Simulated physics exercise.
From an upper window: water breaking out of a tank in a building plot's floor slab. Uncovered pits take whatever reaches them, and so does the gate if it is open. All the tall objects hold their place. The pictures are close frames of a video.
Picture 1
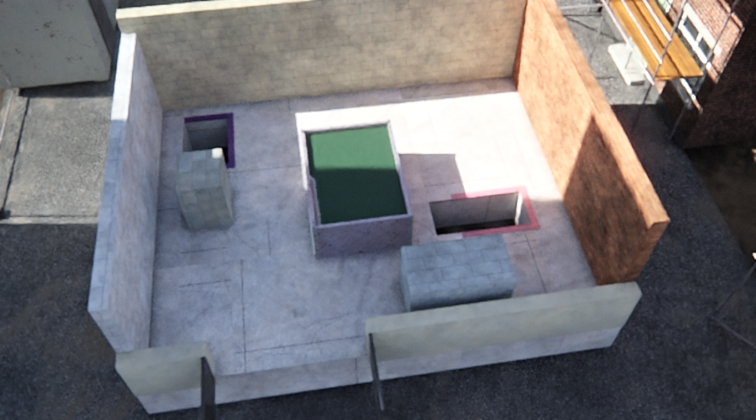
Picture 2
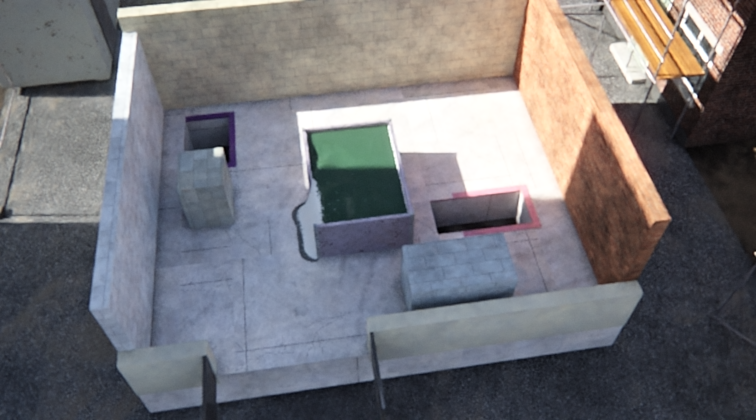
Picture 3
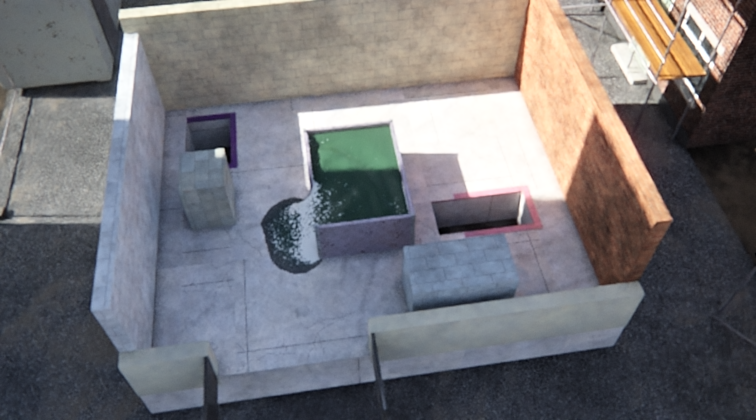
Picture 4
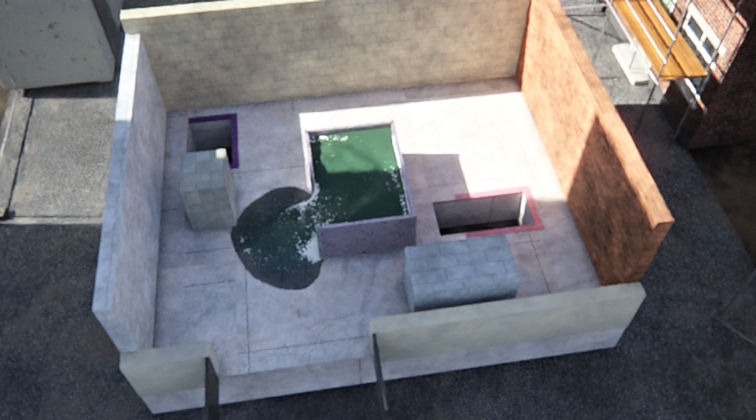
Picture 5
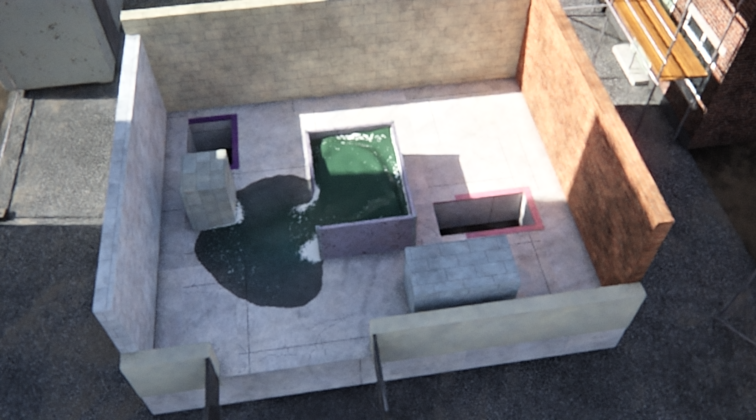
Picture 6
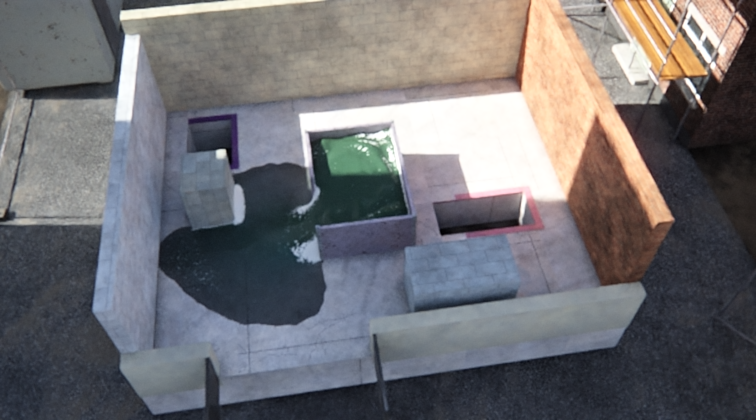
Dark green water broke out through the left side of an open tank in a walled building plot, then spread leftward across the pale floor in a widening puddle, reaching around a grey block.
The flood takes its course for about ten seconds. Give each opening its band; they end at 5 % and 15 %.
One by one: The gate takes more than 15 %; the purple pit takes more than 15 %; the pink pit takes less than 5 %.
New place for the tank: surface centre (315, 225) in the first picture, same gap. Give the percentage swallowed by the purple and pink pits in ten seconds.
In per cent: Purple 30, pink 0.
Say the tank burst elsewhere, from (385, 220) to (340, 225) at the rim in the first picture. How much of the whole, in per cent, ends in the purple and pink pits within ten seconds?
Per cent: Purple 2, pink 8.
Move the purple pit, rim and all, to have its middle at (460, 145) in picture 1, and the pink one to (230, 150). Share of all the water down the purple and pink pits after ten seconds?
In per cent: Purple 2, pink 25.
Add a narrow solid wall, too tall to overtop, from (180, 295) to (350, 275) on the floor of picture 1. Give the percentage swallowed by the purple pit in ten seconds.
Per cent: Purple 30.
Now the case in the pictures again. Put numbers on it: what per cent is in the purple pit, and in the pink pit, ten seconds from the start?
In turn 20 and 2 per cent.
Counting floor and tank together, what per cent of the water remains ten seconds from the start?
Close to 54 %.
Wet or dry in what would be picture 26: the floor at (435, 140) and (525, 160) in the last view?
One after the other: Clear, dry.
A moment on, water covers 25 % of the floor; the gate 0 %, the purple pit 1 %, the pink pit 0 %.
Next, water covers 35 % of the floor; the gate 2 %, the purple pit 2 %, the pink pit 0 %.
Then, water covers 50 % of the floor; the gate 6 %, the purple pit 7 %, the pink pit 0 %.
Later, water covers 70 % of the floor; the gate 15 %, the purple pit 14 %, the pink pit 0 %.
In the end, water covers 85 % of the floor; the gate 25 %, the purple pit 20 %, the pink pit 1 %.
